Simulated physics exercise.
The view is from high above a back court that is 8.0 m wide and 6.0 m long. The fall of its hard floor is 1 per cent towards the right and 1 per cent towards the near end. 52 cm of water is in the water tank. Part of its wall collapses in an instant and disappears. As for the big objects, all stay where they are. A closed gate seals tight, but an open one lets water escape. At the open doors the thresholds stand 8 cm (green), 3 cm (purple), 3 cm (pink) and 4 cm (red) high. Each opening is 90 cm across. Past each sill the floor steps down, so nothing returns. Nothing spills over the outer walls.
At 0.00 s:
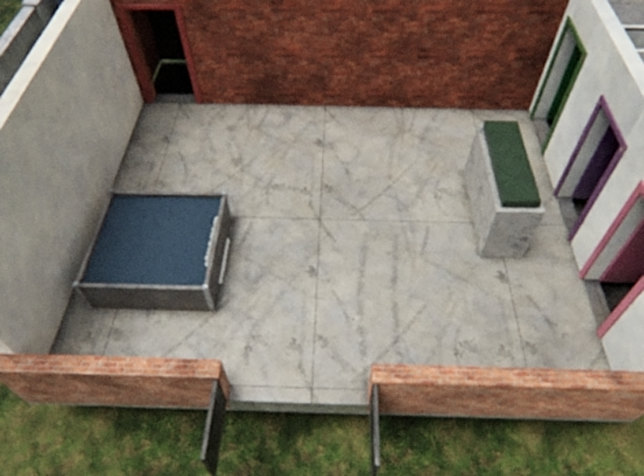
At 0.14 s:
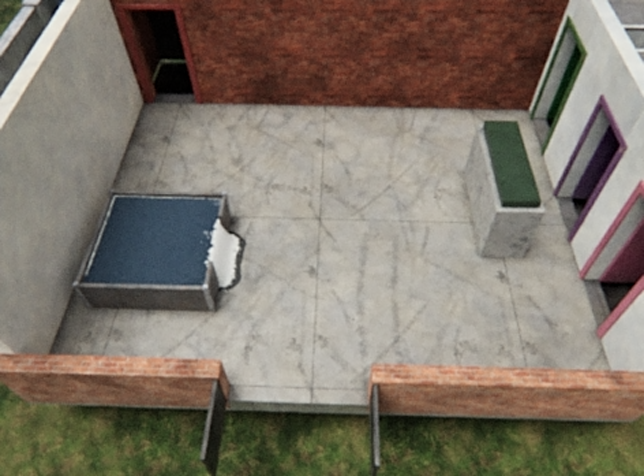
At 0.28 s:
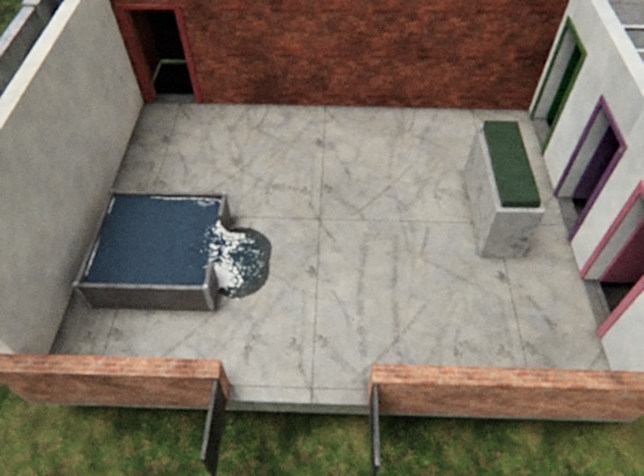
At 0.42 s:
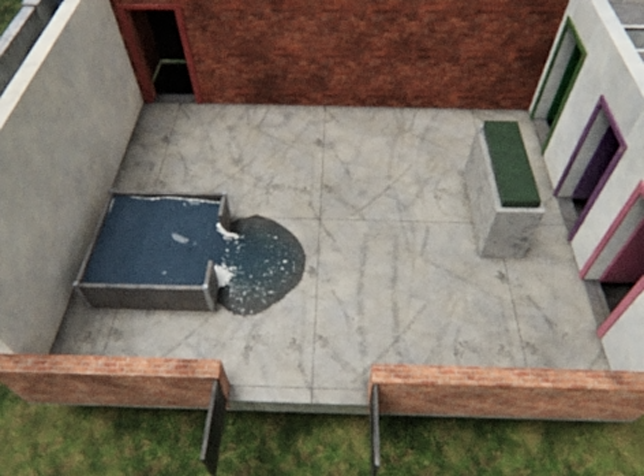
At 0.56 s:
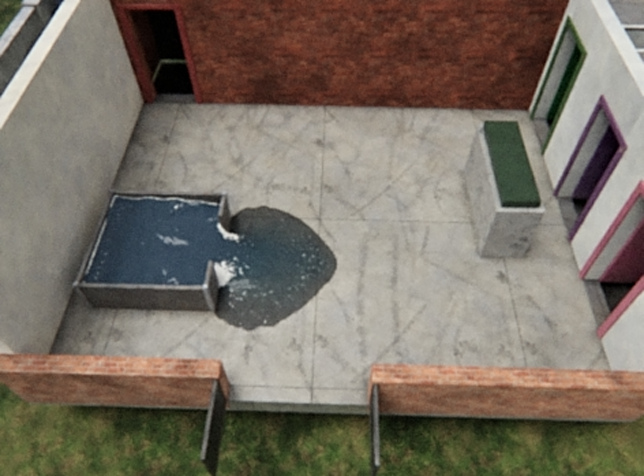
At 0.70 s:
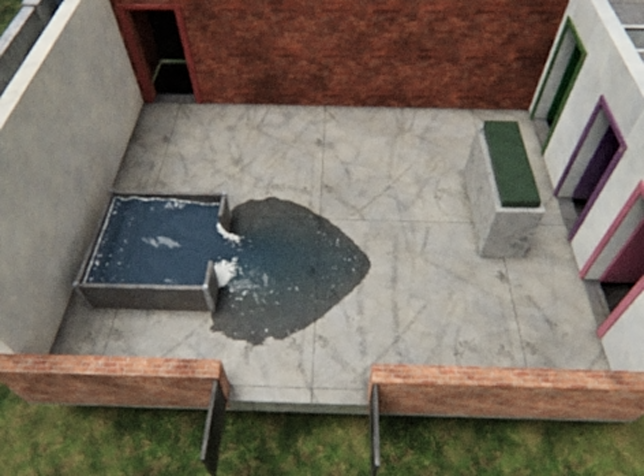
Water bursts through the right side of a dark-walled tank at the left of a grey, scuffed concrete court, seen from high above by a still camera. A red brick wall with a red-framed doorway closes the back, while a pale block with a green top stands before green, purple and pink doorways at right. White foam churns at the gap as a dark, speckled pool spreads rightward across the floor and widens.
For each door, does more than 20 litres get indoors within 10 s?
Door by door: Green door - no; purple door - yes; pink door - yes; red door - no.
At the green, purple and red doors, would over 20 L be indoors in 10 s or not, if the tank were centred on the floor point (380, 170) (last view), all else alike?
Checking each door against the limit: Green tops it, purple does not exceed it, red does not exceed it.
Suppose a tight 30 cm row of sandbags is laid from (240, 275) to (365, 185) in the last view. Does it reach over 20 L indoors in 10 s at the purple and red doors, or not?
Result: Purple door inside the limit; red door inside the limit.
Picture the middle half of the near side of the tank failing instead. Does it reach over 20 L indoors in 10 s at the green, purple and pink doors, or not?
The green door comes out less than that, the purple door less than that and the pink door more than that.
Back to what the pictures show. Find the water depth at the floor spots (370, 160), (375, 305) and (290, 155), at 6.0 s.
Close to 2, 2 and 0 centimetres.
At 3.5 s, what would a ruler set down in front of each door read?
Depths in cm: Green 0, purple 1, pink 9, red 0.
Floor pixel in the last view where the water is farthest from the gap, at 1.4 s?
Around pixel (480, 290).
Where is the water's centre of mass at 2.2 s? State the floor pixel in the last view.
I'd say somewhere around (257, 261).
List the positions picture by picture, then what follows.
The first picture shows still water, 52 cm deep, in the water tank at (156, 239).
In the second picture, the front is at (234, 237), 0.5 m from the gap at (218, 253); 0.2 m2 of floor is under water; 52 cm left at the back of the water tank.
In the third picture, water pours out at (218, 255) and has run 0.8 m, to (265, 244); typically 9 cm deep outside, 52 cm at the water tank's back.
In the fourth picture, the front is at (300, 266), 1.3 m from the gap at (218, 255); 1.6 m2 of floor is under water; 52 cm left at the back of the water tank.
In the fifth picture, water pours out at (218, 254) and has run 1.8 m, to (330, 260); typically 4 cm deep outside, 48 cm at the water tank's back.
In the sixth picture, the front is at (364, 268), 2.3 m from the gap at (218, 254); 3.6 m2 of floor is under water; 43 cm left at the back of the water tank.
After 1.4 s water covers 25 % of the floor and is deepest (29 cm) near (229, 264); green door not reached, purple door not reached, pink door not reached, red door not reached.
After 2.2 s water covers 40 % of the floor and is deepest (22 cm) near (229, 264); green door not reached, purple door not reached, pink door not reached, red door not reached.
After 3.5 s water covers 50 % of the floor and is deepest (22 cm) near (605, 395); green door not reached, purple door not reached, pink door 9 cm at the sill, 37 L in, red door not reached.
After 6.0 s water covers 55 % of the floor and is deepest (12 cm) near (578, 394); green door 7 cm at the sill, 0 L in, purple door 3 cm at the sill, 0 L in, pink door 10 cm at the sill, 109 L in, red door not reached.
After 10.0 s water covers 55 % of the floor and is deepest (11 cm) near (577, 264); green door 6 cm at the sill, 1 L in, purple door 9 cm at the sill, 36 L in, pink door 8 cm at the sill, 185 L in, red door not reached.
